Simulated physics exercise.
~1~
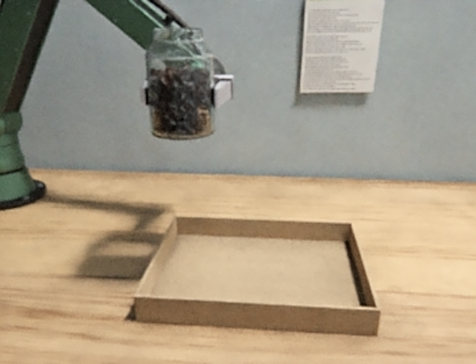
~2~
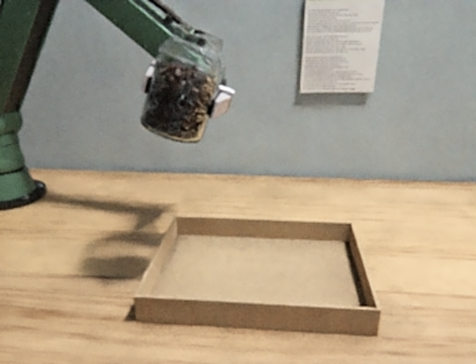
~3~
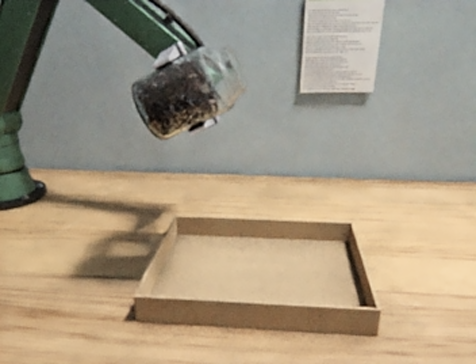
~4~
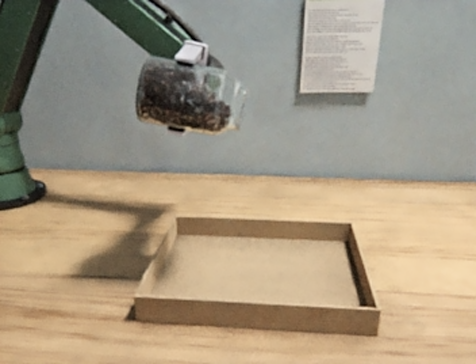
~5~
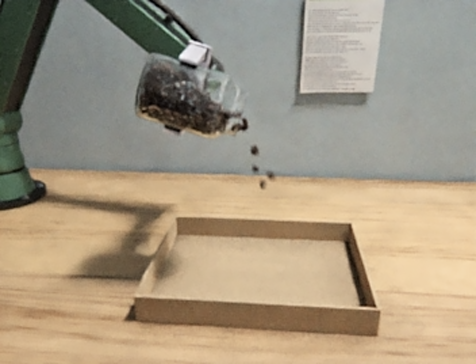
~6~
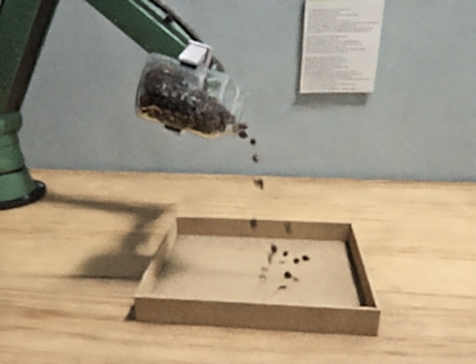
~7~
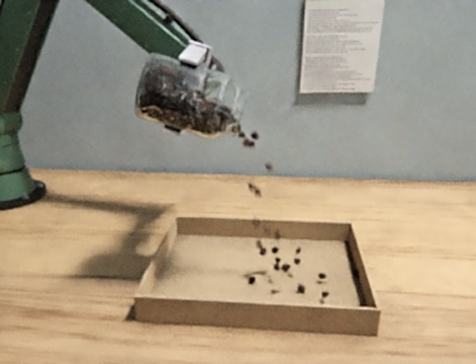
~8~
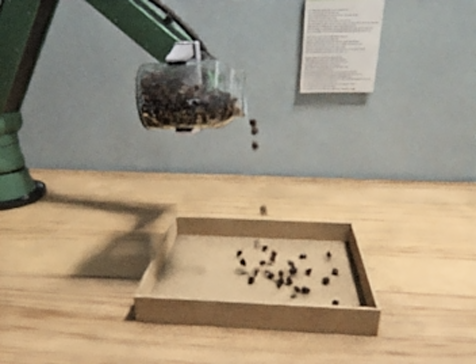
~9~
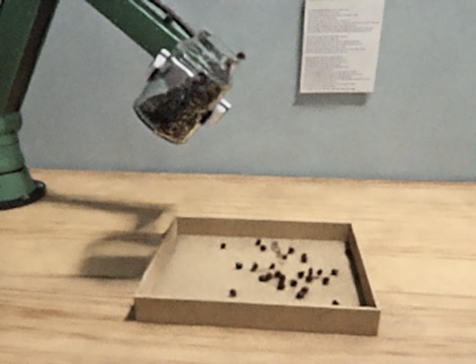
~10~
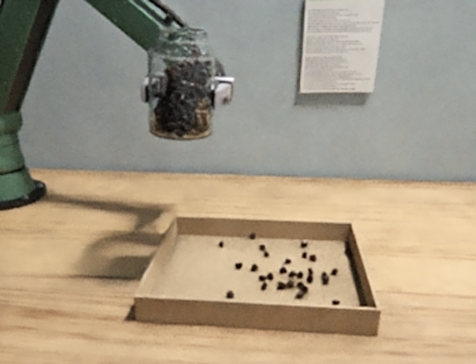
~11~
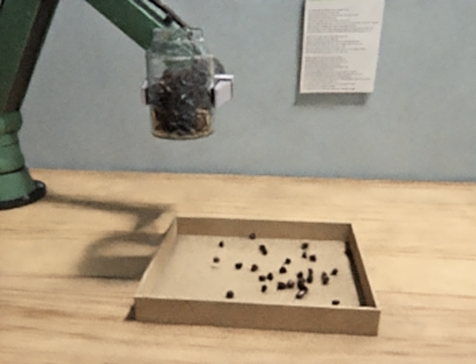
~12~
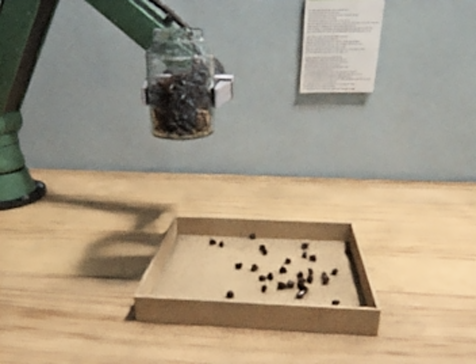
A green robot arm tips a jar, spills some dark beans into a tray, and rights it.
